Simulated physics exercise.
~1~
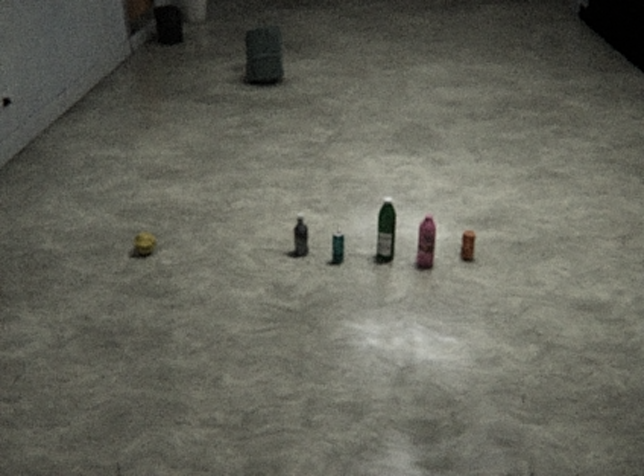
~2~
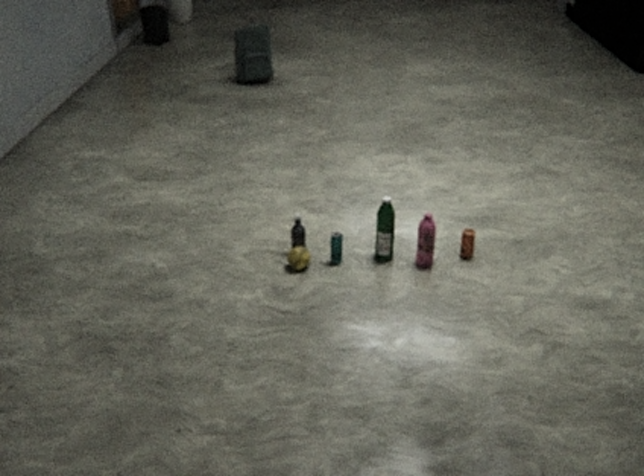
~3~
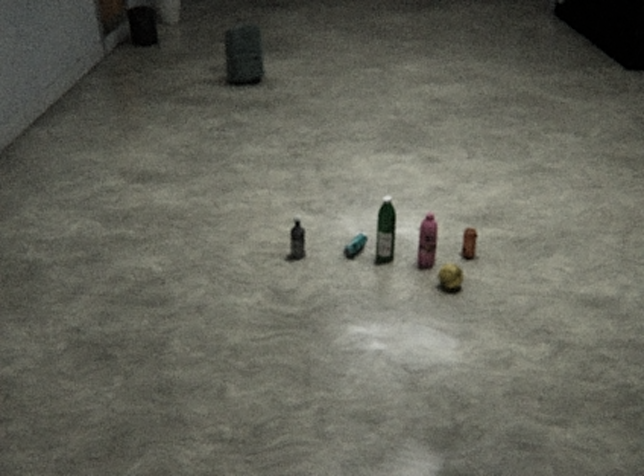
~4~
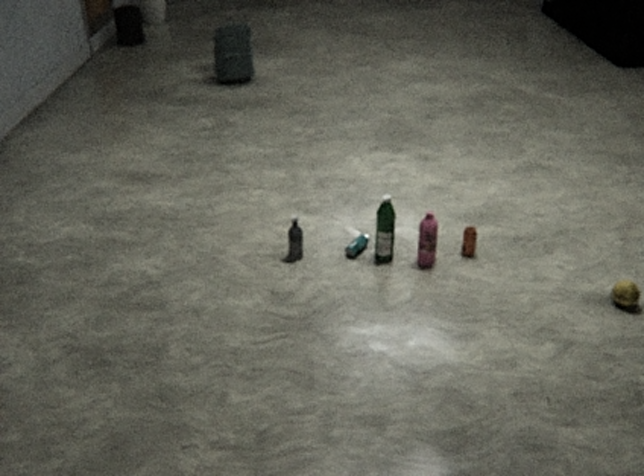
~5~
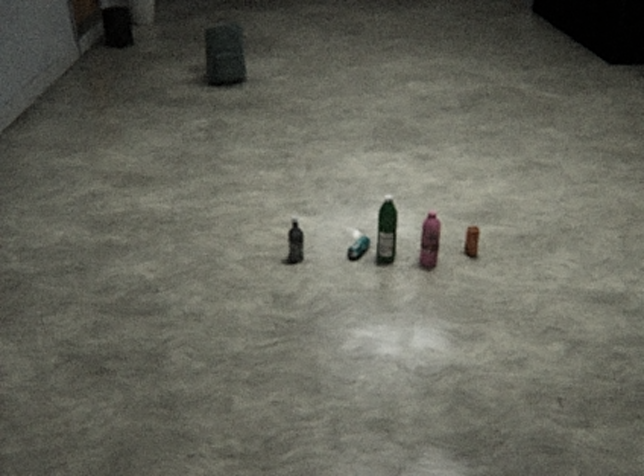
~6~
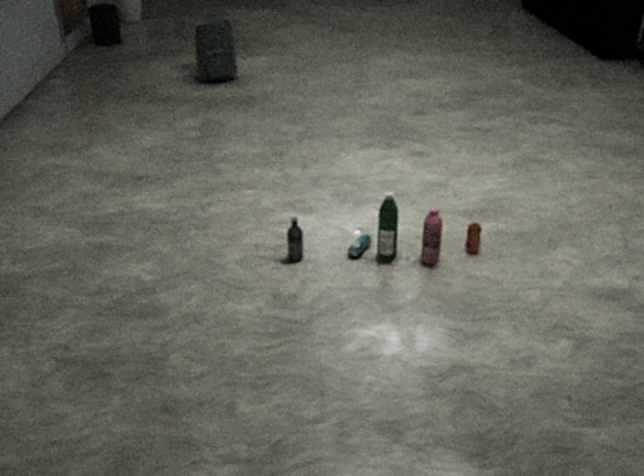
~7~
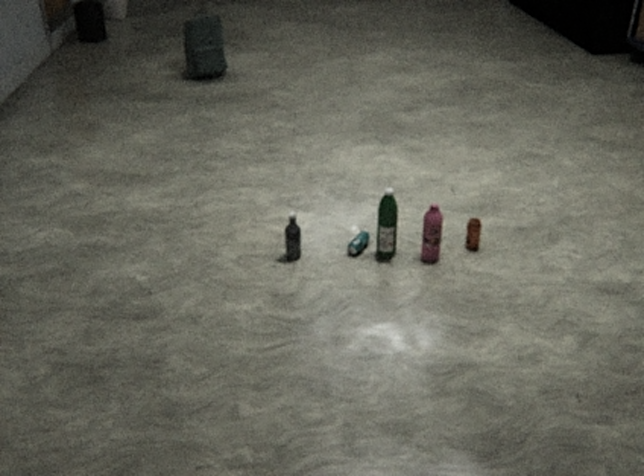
A tall green bottle stands near the middle of a row on a grey, marbled floor, seen from slightly above in a dim room, with a dark bottle and a turquoise can to its left and a pink bottle and an orange can to its right. A yellow ball starts well to the left and rolls right, passing in front of the dark bottle. As it travels on past the pink bottle, the turquoise can tips onto its side. The ball continues right and leaves the view. The turquoise can stays lying down, while the other four things remain upright.
